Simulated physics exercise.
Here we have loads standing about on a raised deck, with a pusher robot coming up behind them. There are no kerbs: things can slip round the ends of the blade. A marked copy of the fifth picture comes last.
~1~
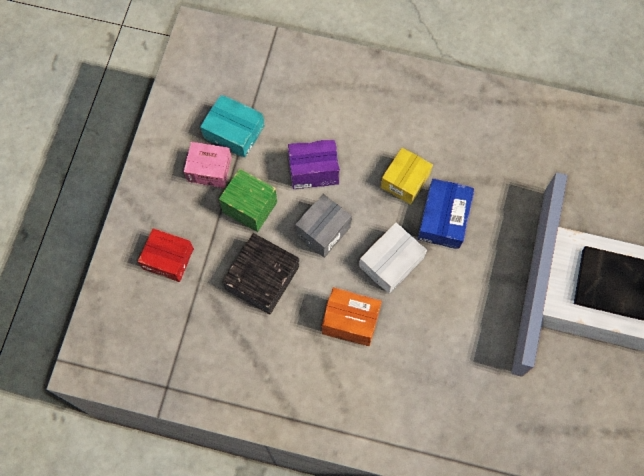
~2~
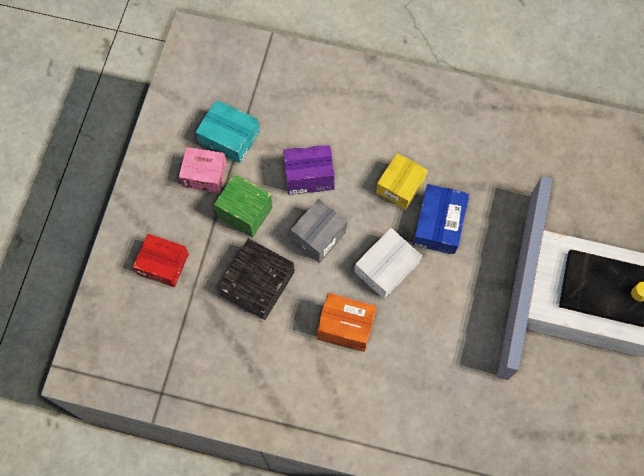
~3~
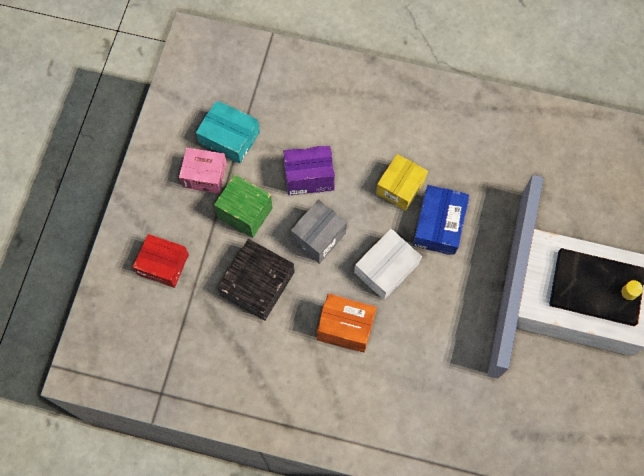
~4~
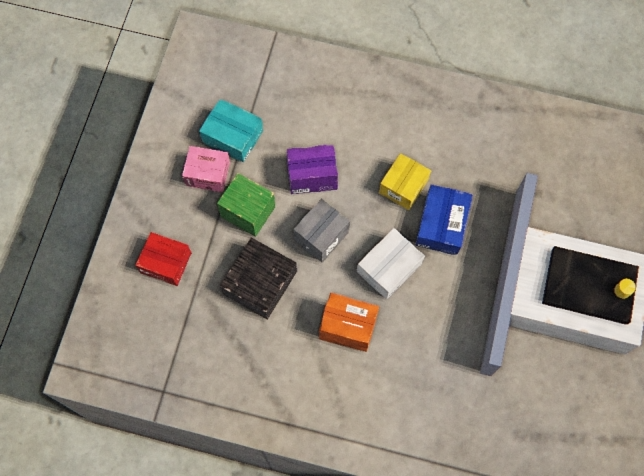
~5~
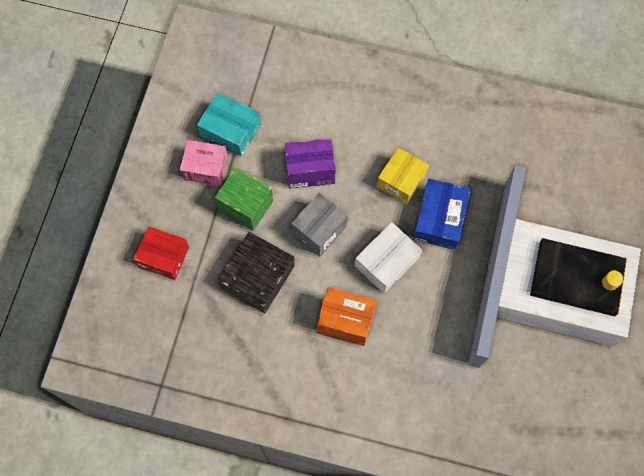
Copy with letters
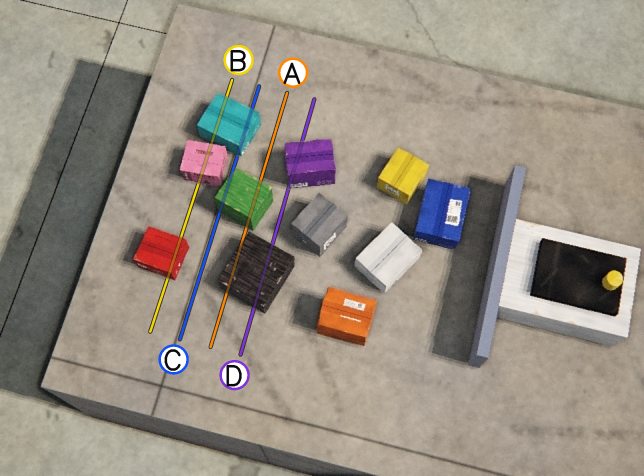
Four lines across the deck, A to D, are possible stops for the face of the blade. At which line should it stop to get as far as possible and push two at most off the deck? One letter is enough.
C is the last line within the limit.
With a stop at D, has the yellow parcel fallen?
No.
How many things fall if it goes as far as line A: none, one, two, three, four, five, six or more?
The count is none.
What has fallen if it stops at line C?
The red box.
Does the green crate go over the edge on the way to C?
By then, no.
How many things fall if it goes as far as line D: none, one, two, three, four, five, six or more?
By then, none.
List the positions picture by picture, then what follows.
The first picture shows red box (166, 255); purple box (314, 165); black crate (262, 274).
The second picture shows robot (601, 286); white box (387, 264).
The third picture shows robot (591, 285); orange box (346, 323).
The fourth picture shows robot (584, 283); blue parcel (444, 220).
The fifth picture shows robot (572, 275); grey parcel (320, 225); pink box (204, 164); red box (162, 253).
On the copy, A at (251, 214); B at (193, 200); C at (221, 207); D at (279, 221).
On C. First, robot (469, 250); yellow parcel (356, 155); blue parcel (380, 199).
Then, robot (368, 225); pink box (183, 153); red box (158, 252).
Finally, robot (289, 206); red box over the edge; turquoise box (153, 82); one fallen.
By contrast, A is within the limit but short; B drops three; D is within the limit but short.
